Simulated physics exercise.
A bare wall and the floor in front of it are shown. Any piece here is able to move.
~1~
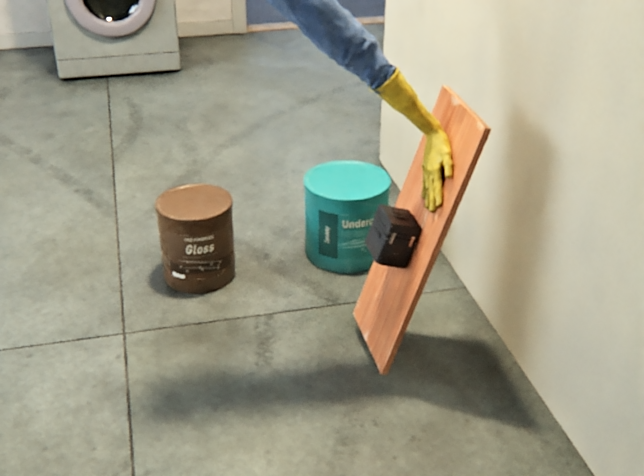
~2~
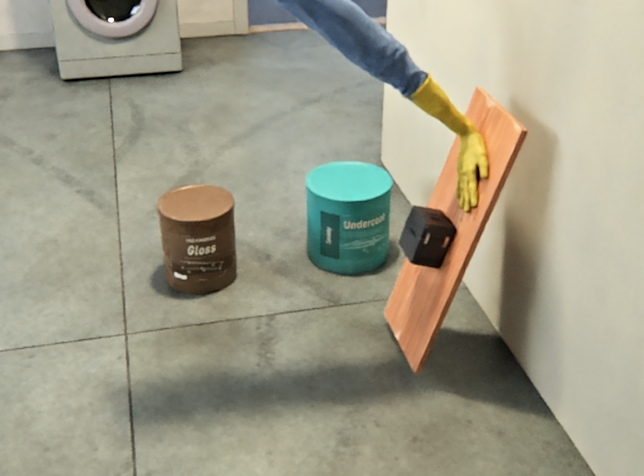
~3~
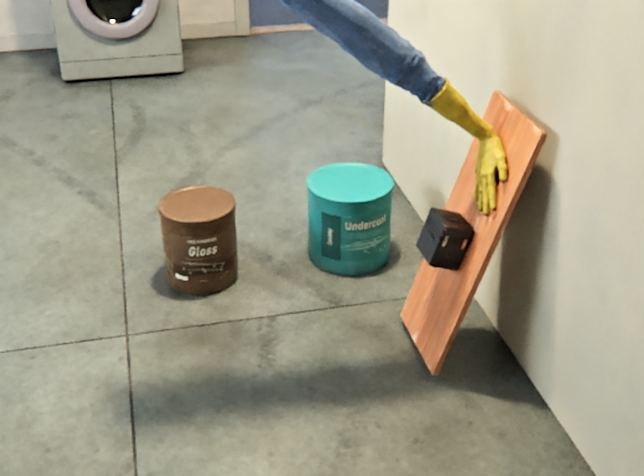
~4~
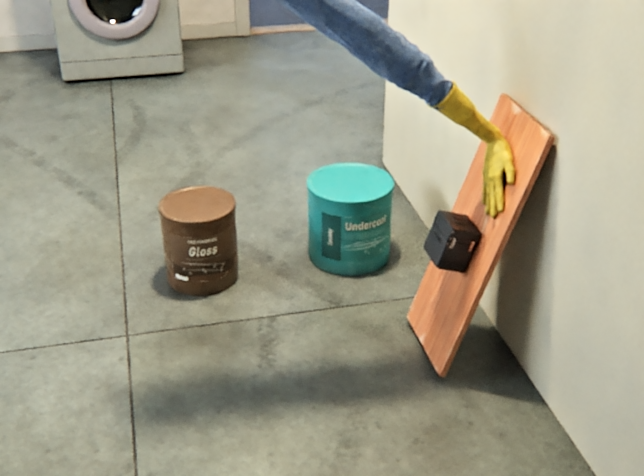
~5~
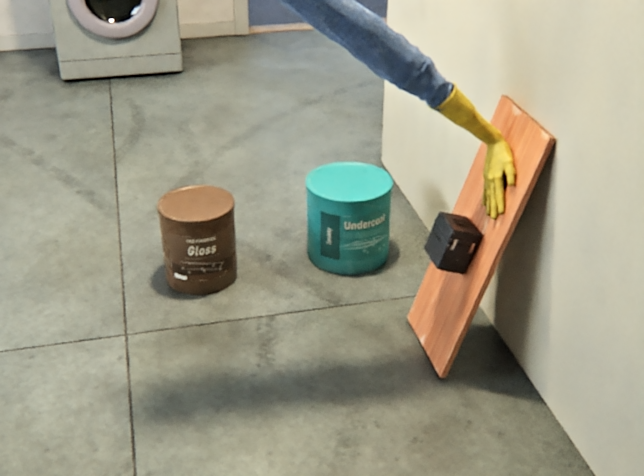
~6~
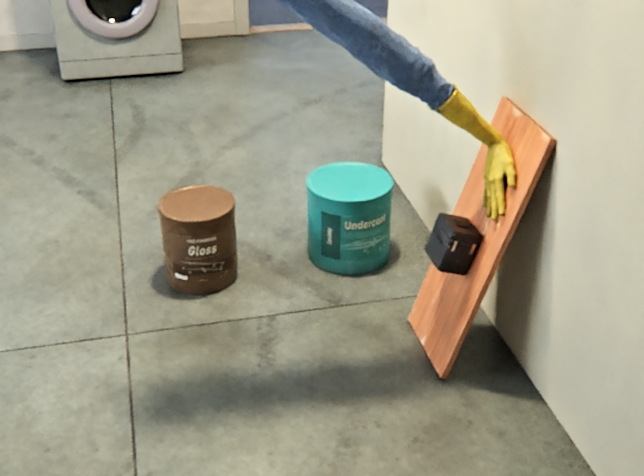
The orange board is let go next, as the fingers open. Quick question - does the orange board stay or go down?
It will hang on.
Then, 0.90 s on from there, no change.
Then, 1.90 s on from there, orange board resting near (474, 240).
In the end, all 3 unmoved. At the end, from the last picture's camera, orange board near (475, 240). The board holds.
